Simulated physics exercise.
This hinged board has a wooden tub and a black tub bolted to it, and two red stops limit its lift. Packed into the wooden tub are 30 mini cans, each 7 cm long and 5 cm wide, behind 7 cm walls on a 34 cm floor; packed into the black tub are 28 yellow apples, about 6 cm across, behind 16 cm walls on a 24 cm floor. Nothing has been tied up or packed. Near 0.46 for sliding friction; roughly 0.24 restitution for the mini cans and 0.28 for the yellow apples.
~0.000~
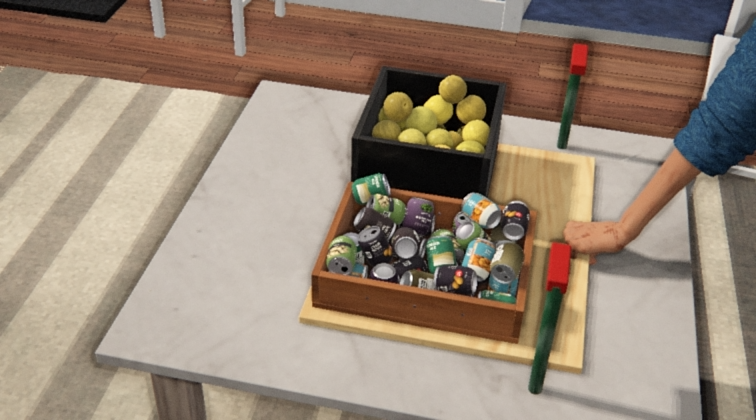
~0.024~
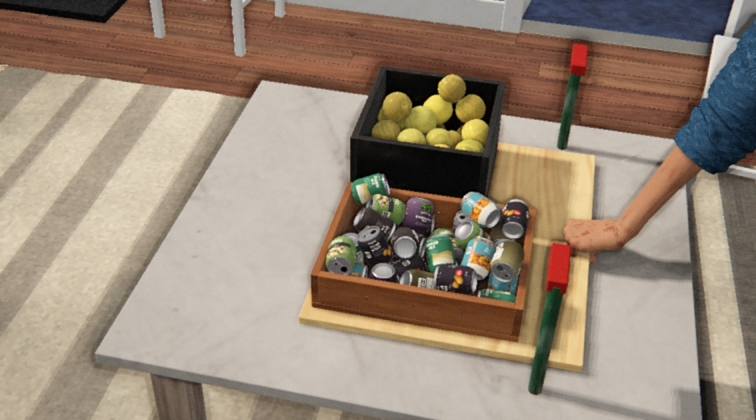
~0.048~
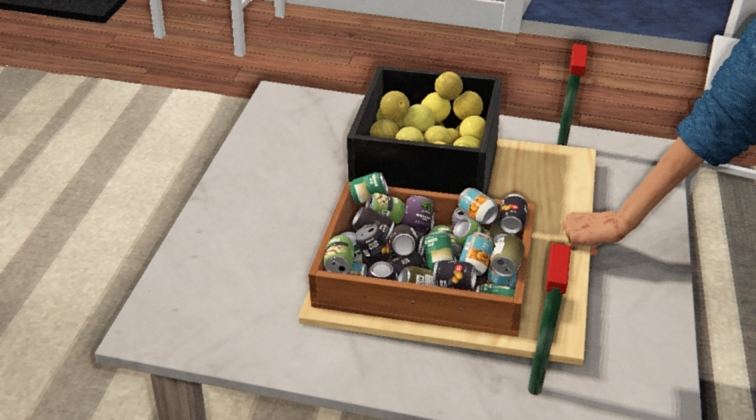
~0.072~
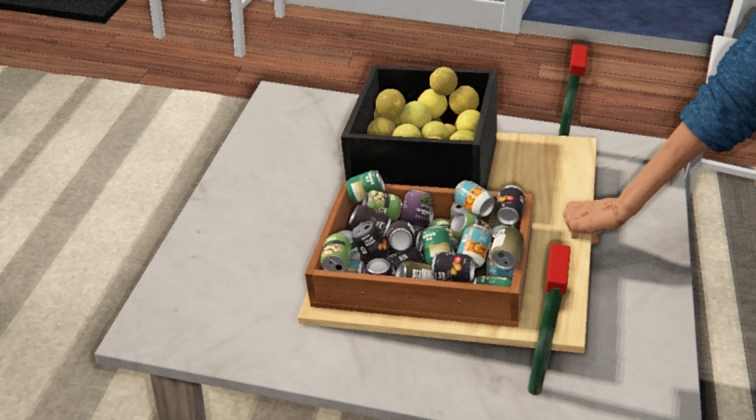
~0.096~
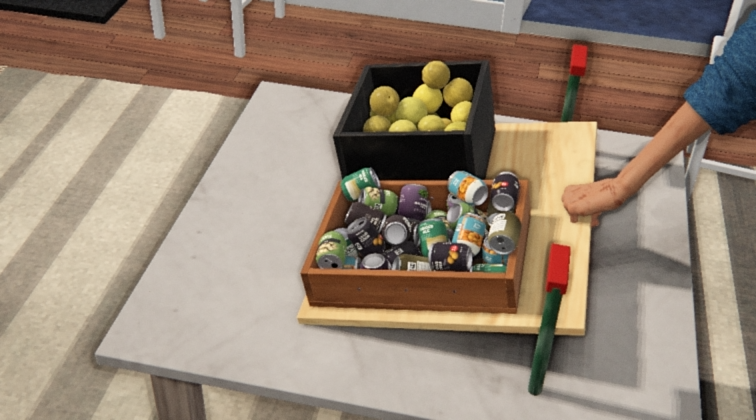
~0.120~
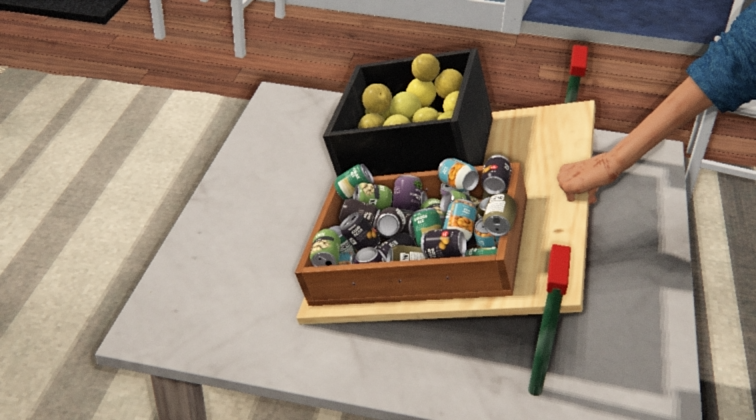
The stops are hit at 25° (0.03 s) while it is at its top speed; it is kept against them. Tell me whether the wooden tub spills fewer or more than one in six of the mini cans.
The wooden tub spills more than one in six of the mini cans.
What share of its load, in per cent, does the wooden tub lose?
55 %.
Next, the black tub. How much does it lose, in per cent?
I'd put the black tub at some 5 per cent.
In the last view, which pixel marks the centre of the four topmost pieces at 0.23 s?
About (432, 141).
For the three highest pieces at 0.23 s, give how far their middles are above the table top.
About 34 cm up, on average.
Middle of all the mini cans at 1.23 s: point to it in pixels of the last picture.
They're centred near (274, 244).
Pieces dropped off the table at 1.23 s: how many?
That count sits near 8.
After 0.13 s, it hits the stops.
After 0.23 s, tilt 25°; wooden tub 30 in, 0 out and black tub 28 in, 0 out.
After 0.37 s, tilt 25°; wooden tub 27 in, 3 out and black tub 27 in, 1 out.
After 0.63 s, tilt 25°; wooden tub 15 in, 15 out and black tub 26 in, 2 out.
Final count (at 1.23 s), wooden tub 13 in, 17 out and black tub 26 in, 2 out. Asked share, 17 of 30, 57 per cent.
